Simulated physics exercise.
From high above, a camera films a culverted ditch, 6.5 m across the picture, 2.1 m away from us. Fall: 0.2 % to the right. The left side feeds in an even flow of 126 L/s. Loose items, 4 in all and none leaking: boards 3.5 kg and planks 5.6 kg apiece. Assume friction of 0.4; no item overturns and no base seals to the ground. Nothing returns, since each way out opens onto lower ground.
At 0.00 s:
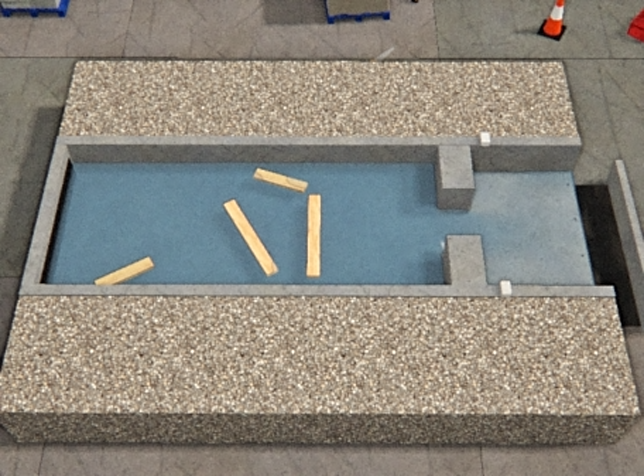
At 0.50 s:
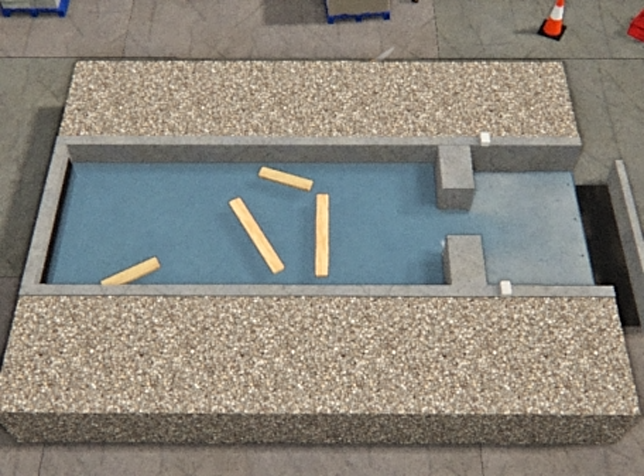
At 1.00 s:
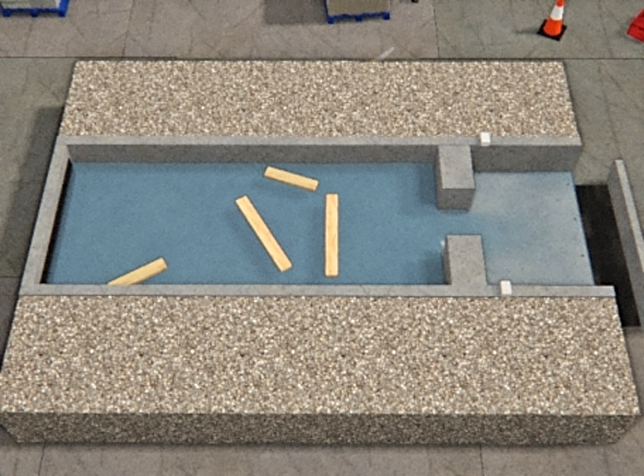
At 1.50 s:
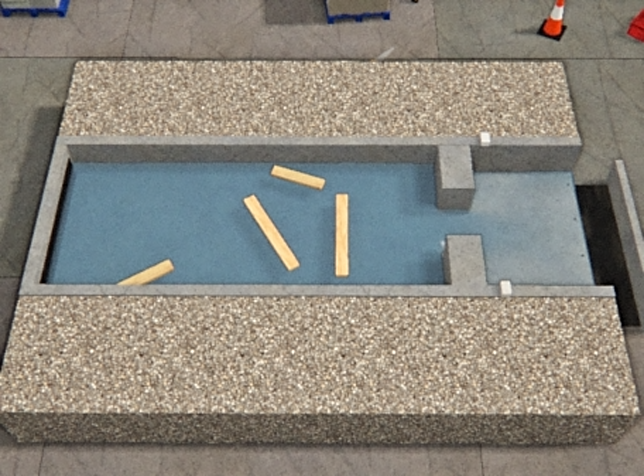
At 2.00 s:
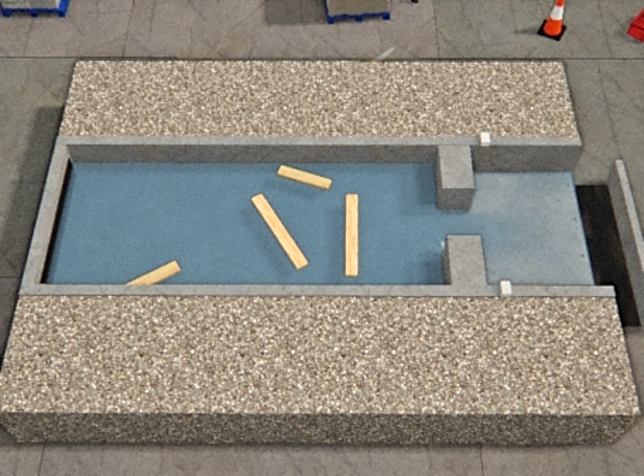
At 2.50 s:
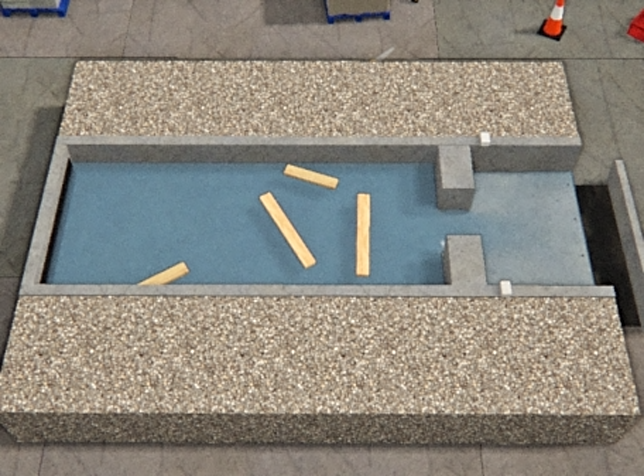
Four pieces of pale wood float slowly to the right across blue water in a walled channel between gravel banks, shifting a short distance and keeping roughly the same angles while the gray blocks near the right end stay still.
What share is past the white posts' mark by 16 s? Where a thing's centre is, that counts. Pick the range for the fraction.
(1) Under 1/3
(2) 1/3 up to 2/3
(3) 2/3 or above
Option 1: Under 1/3.
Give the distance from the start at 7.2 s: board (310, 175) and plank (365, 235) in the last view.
First one 140 cm, second one 150 cm.
After 3.5 s 0 of 4 are over the mark; 4 afloat.
After 7.2 s 0 of 4 are over the mark; 4 afloat.
After 12.0 s 0 of 4 are over the mark; 4 afloat.
After 16.0 s 0 of 4 are over the mark; 4 afloat.
